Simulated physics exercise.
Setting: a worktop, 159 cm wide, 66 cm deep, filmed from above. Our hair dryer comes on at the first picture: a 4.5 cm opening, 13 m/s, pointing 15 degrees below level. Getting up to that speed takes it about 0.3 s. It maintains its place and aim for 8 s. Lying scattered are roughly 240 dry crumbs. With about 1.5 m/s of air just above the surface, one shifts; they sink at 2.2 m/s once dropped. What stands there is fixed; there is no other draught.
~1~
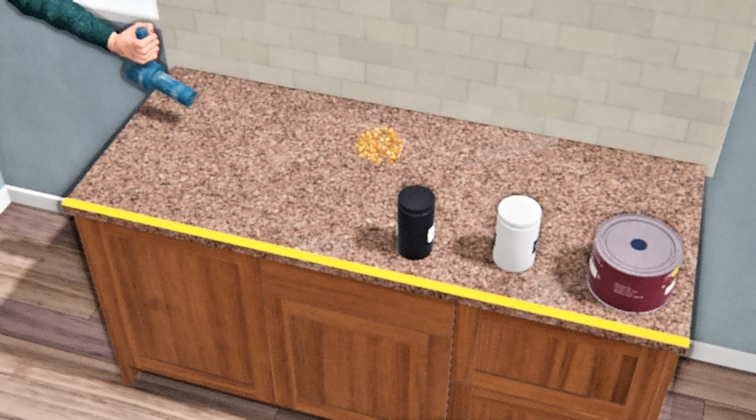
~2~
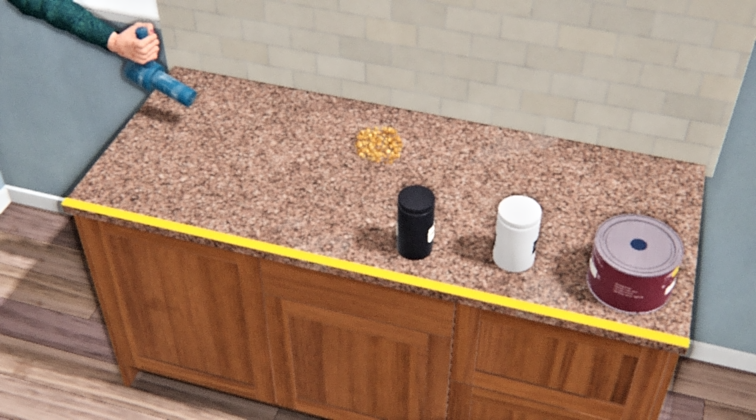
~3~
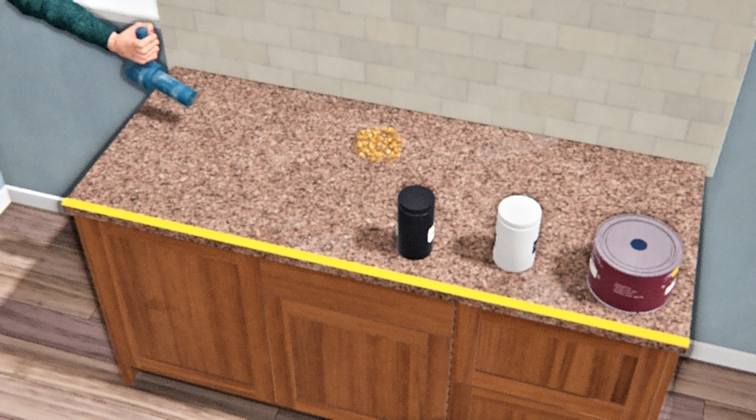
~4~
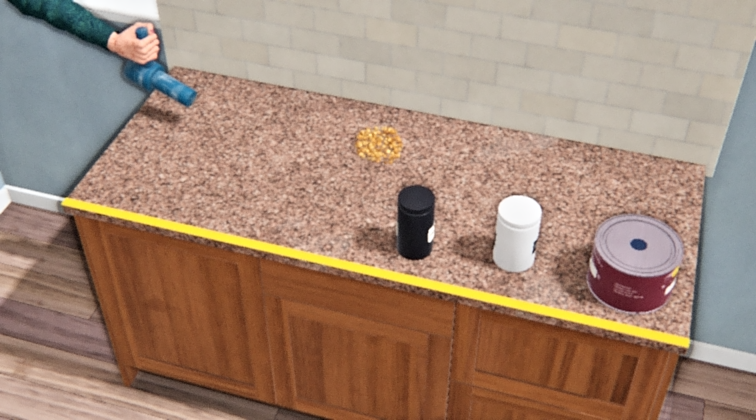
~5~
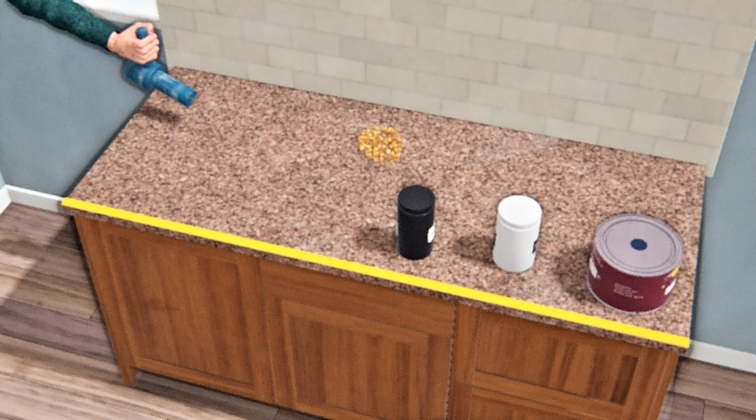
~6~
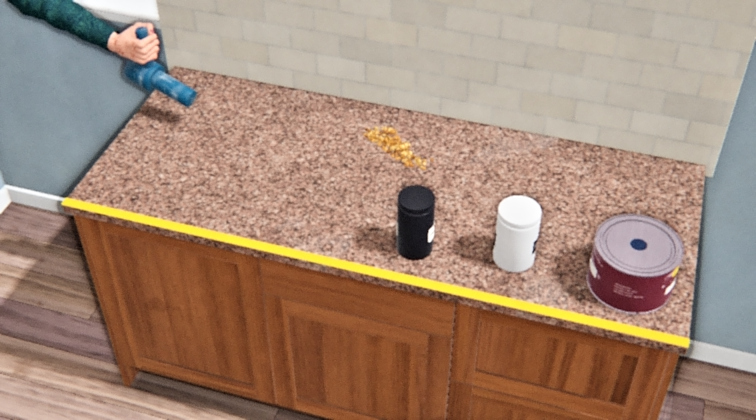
In the video, a hand holds a blue hair dryer at the left of a speckled countertop while a patch of golden crumbs lies still; then many of the crumbs shift rightward, spreading into a slanted streak behind a black jar.
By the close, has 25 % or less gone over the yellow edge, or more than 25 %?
Over a quarter never escapes that way.
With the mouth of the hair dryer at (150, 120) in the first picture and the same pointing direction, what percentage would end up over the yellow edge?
Then about 0 %.
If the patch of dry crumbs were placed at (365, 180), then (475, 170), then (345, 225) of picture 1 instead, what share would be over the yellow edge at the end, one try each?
Taking the three spots in order, you'd get around 40 percent, 0 percent and 100 percent.
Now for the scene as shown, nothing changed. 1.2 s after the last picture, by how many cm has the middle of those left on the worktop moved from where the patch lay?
Around 85 cm from the start.
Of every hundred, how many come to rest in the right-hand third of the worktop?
Roughly 2 in a hundred.
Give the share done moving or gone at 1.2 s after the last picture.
30 %.
Then, 1.2 s after the last picture the count stands so, 0 % are over the yellow edge; the middle of those still in play is near (688, 174).
Then, 2.2 s after the last picture the count stands so, 0 % are over the yellow edge.
Then, 4.1 s after the last picture the count stands so, 0 % are over the yellow edge.
Then, 7.7 s after the last picture, at the end, 0 % are over the yellow edge.
